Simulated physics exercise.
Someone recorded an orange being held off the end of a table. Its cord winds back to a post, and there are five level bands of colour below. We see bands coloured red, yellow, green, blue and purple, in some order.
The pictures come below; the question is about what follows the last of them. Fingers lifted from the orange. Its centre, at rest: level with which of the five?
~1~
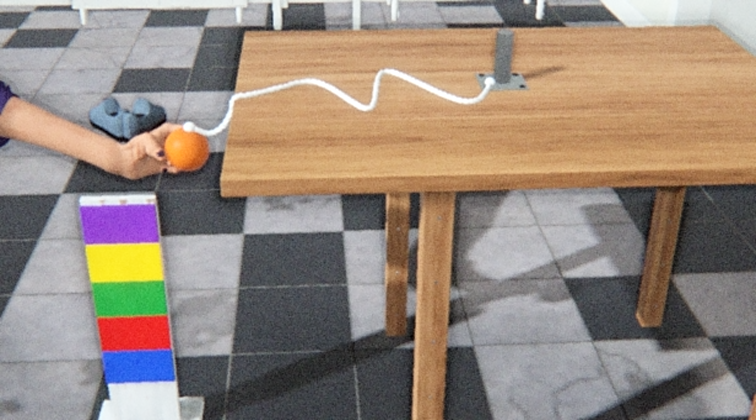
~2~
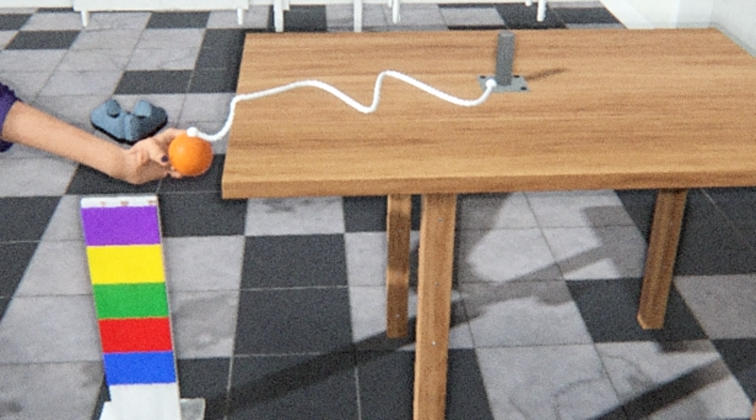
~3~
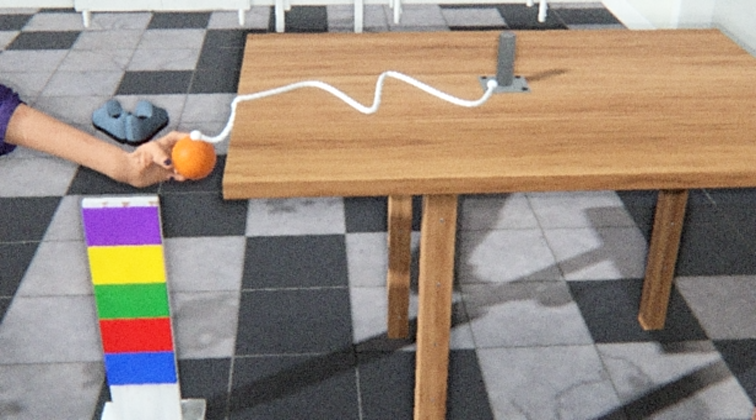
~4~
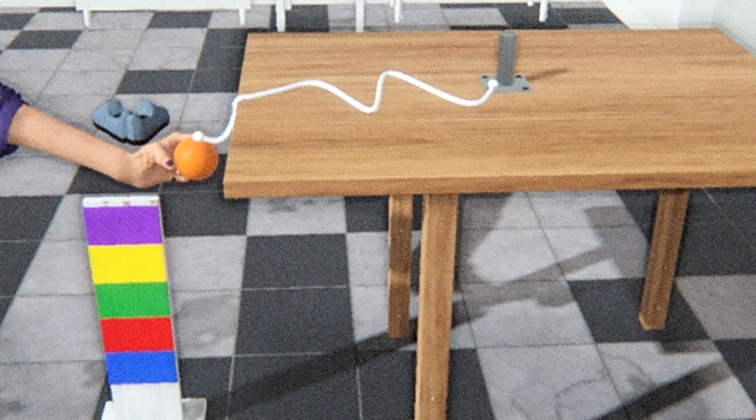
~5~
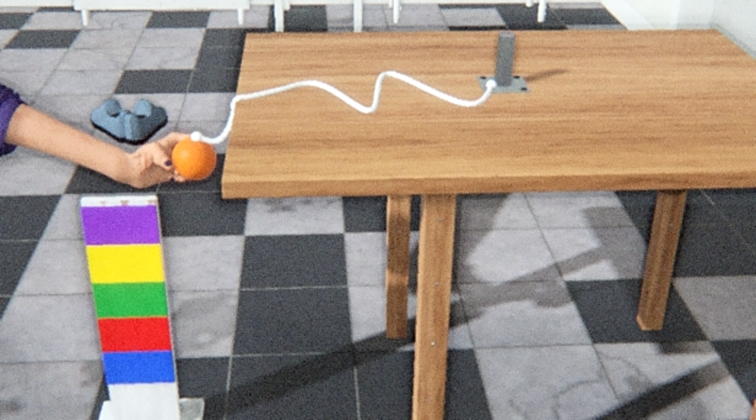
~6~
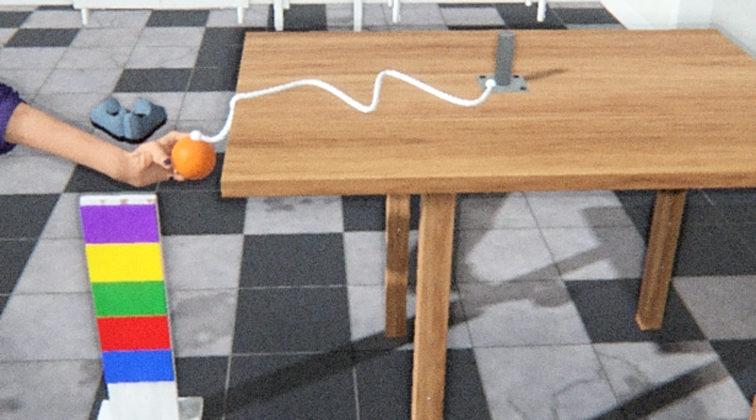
Blue.
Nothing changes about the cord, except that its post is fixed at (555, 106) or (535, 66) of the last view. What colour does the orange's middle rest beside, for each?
Case by case: Red, then red.
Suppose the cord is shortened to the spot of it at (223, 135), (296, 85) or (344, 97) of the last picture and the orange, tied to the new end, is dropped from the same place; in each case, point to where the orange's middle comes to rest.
In order, it ends up near (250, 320), (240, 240) and (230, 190).
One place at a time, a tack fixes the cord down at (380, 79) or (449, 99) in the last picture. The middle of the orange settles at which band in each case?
In order: Green; red.
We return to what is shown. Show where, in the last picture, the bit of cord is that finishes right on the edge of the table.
It's near (376, 99) in the last picture.
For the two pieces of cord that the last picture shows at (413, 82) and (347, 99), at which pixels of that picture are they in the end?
In that view they sit near (349, 90) and near (239, 163).
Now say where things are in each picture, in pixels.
The first picture shows orange (187, 149); purple (120, 226); yellow (125, 264); green (130, 300); red (134, 335); blue (139, 368).
The second picture shows orange (191, 154); cord through (481, 101) (413, 82) (378, 92) (341, 95) (271, 93).
The third picture shows orange (194, 157).
The fourth picture shows orange (196, 158); cord through (483, 101) (415, 82) (380, 92) (343, 95) (273, 92).
The fifth picture shows orange (194, 159).
The sixth picture shows orange (194, 157); cord through (481, 101) (413, 82) (377, 92) (341, 94) (271, 91).
Early on, orange near (281, 343); level with blue.
Midway, orange near (242, 356); level with blue.
Finally, orange near (257, 352); level with blue. Its middle rests at the blue band.
